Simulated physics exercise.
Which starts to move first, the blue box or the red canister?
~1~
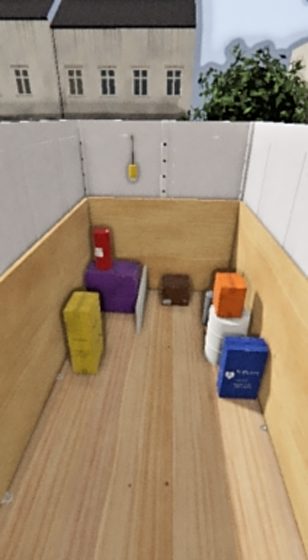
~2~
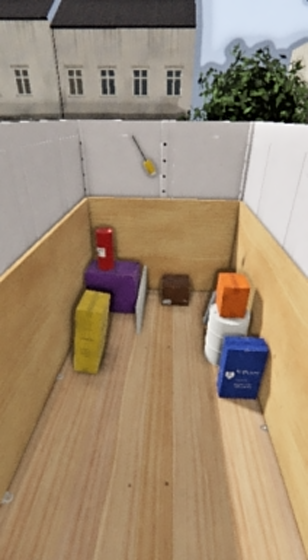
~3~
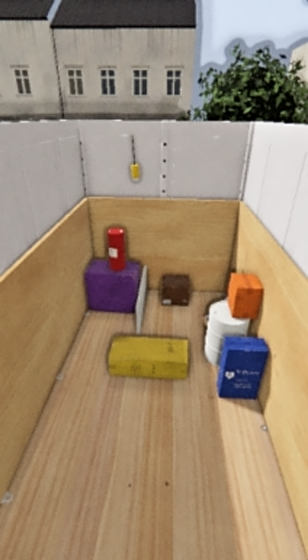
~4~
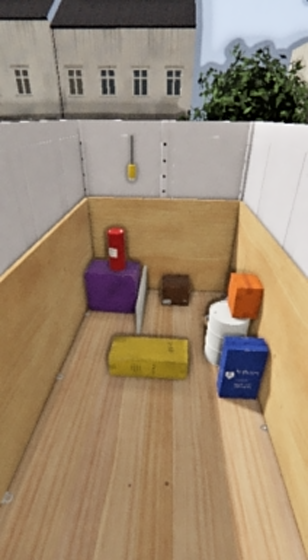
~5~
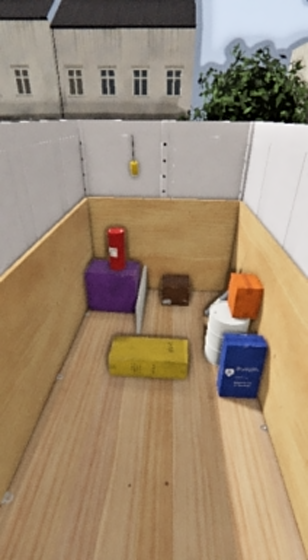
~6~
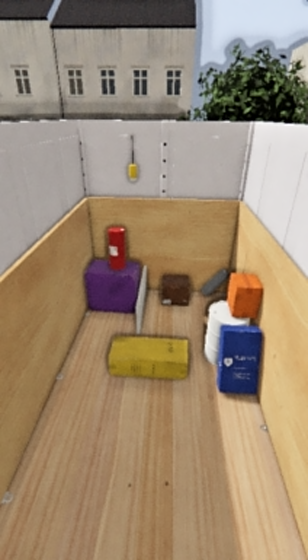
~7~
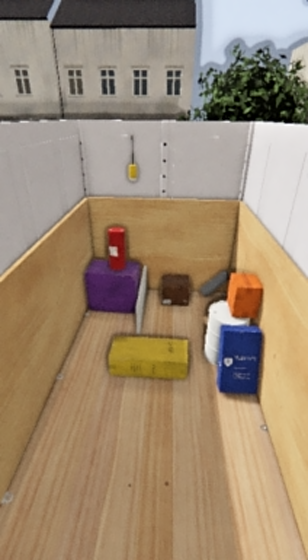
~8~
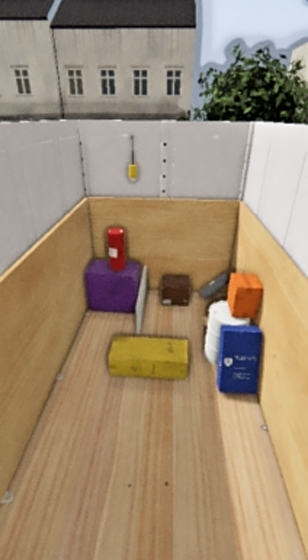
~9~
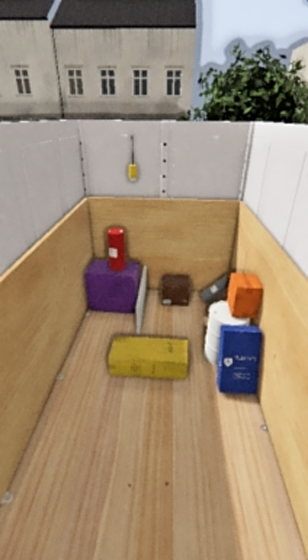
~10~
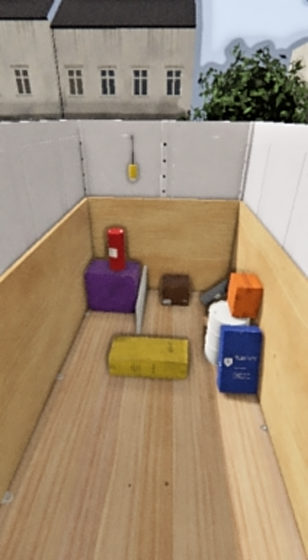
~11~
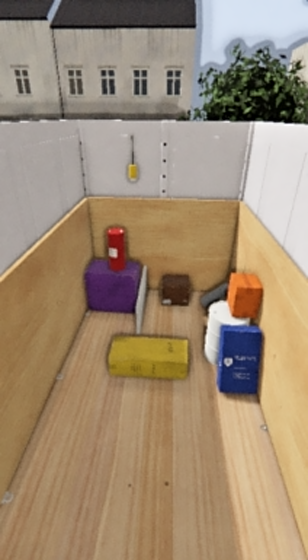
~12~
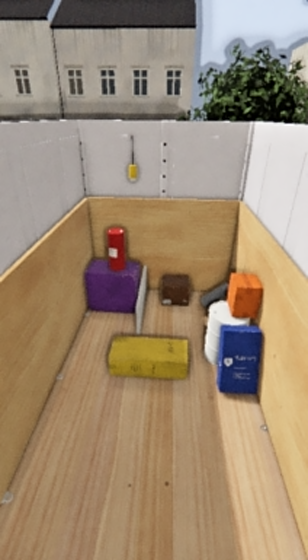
The red canister moves first, shifting to the right on the purple box around the time the yellow box falls. The blue box only shifts and tilts later.
